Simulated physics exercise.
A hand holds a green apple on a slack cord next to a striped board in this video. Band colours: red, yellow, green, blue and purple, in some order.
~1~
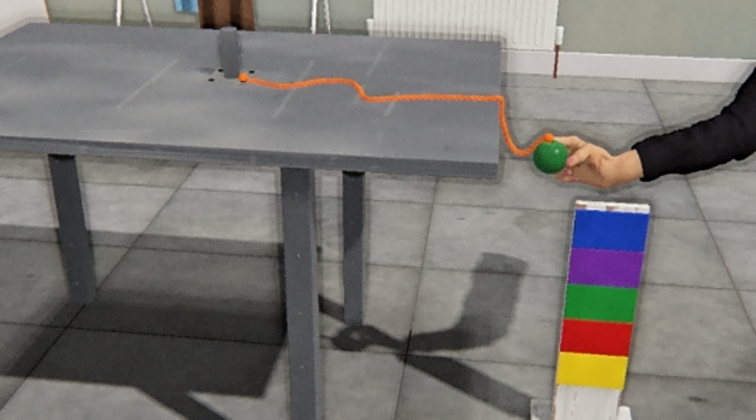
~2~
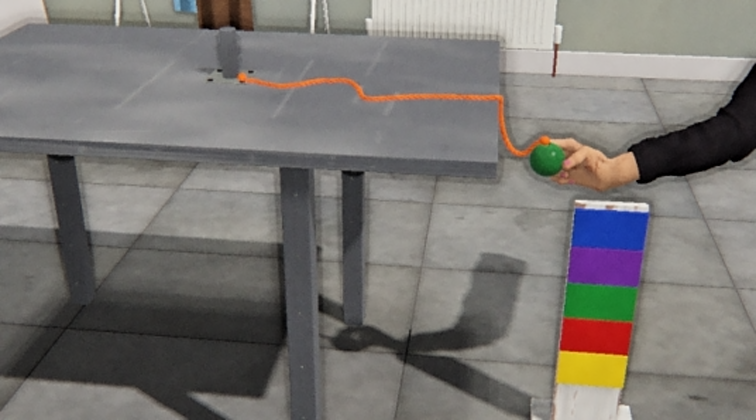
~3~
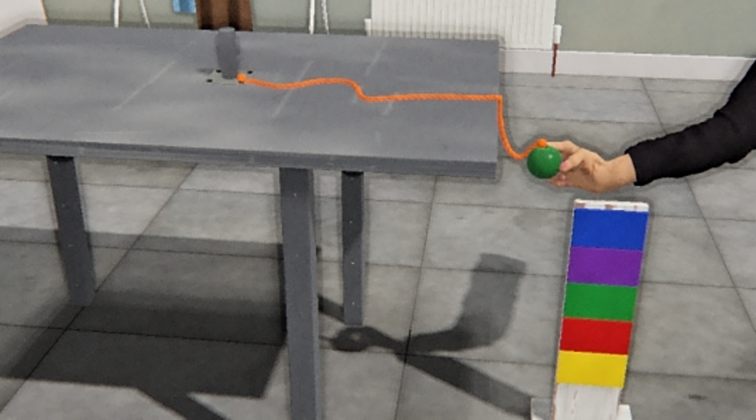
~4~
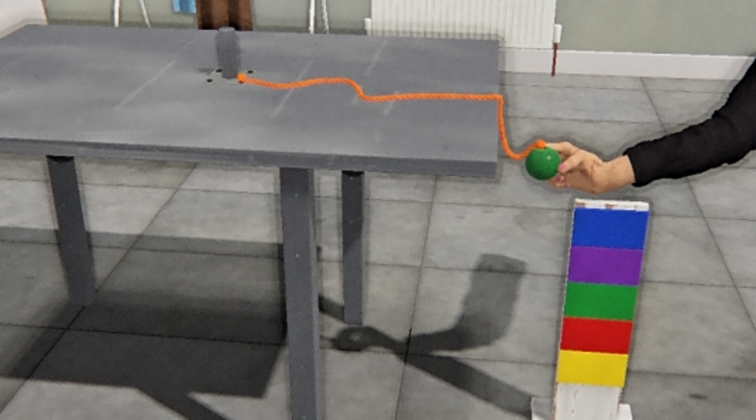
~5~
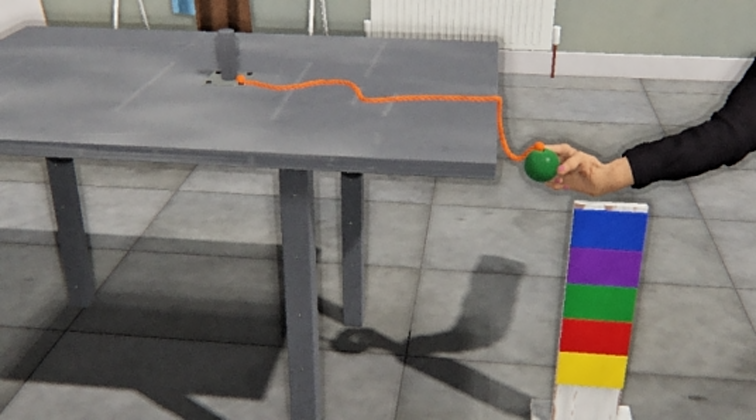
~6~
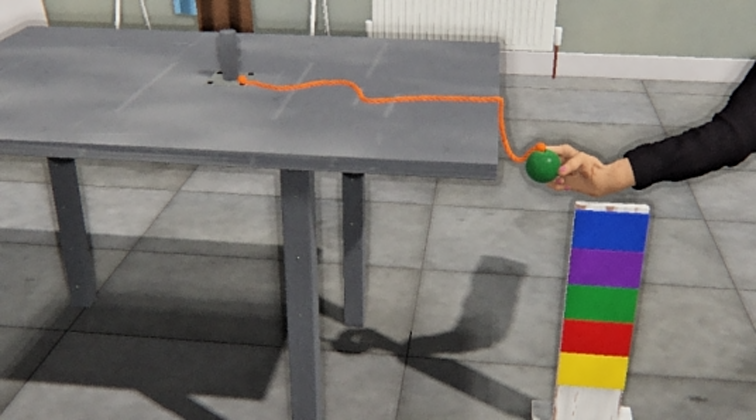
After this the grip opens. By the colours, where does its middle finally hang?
At the purple band.
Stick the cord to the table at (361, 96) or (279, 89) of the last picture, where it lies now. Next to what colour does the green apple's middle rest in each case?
Blue, then purple.
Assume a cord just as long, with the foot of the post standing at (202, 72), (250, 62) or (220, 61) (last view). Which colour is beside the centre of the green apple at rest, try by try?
Result 1: Blue. Result 2: Purple. Result 3: Blue.
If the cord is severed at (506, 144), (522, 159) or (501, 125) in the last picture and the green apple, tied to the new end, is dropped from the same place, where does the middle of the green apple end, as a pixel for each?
Well, that gives around (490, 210) the first time, (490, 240) the next and (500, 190) the last.
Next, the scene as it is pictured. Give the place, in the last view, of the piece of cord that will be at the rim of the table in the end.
That spot lies near (444, 99).
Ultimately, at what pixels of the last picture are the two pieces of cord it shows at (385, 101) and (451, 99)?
First: (443, 96). Second: (500, 113).
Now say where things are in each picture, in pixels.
The first frame shows green apple (551, 157); blue (610, 232); purple (605, 269); green (601, 305); red (596, 339); yellow (592, 372).
The second frame shows green apple (547, 160); cord through (261, 83) (330, 81) (363, 97) (437, 97) (500, 113).
The third frame shows green apple (544, 162).
The fourth frame shows green apple (543, 163); cord through (261, 84) (330, 81) (362, 97) (437, 96) (500, 113).
The fifth frame shows green apple (542, 165).
The sixth frame shows green apple (543, 166); cord through (261, 86) (330, 83) (363, 99) (437, 99) (500, 115).
A little later, apple near (465, 256); level with purple.
Next, apple near (508, 260); level with purple.
When it is over, apple near (495, 259); level with purple. The cord holds its middle at purple.
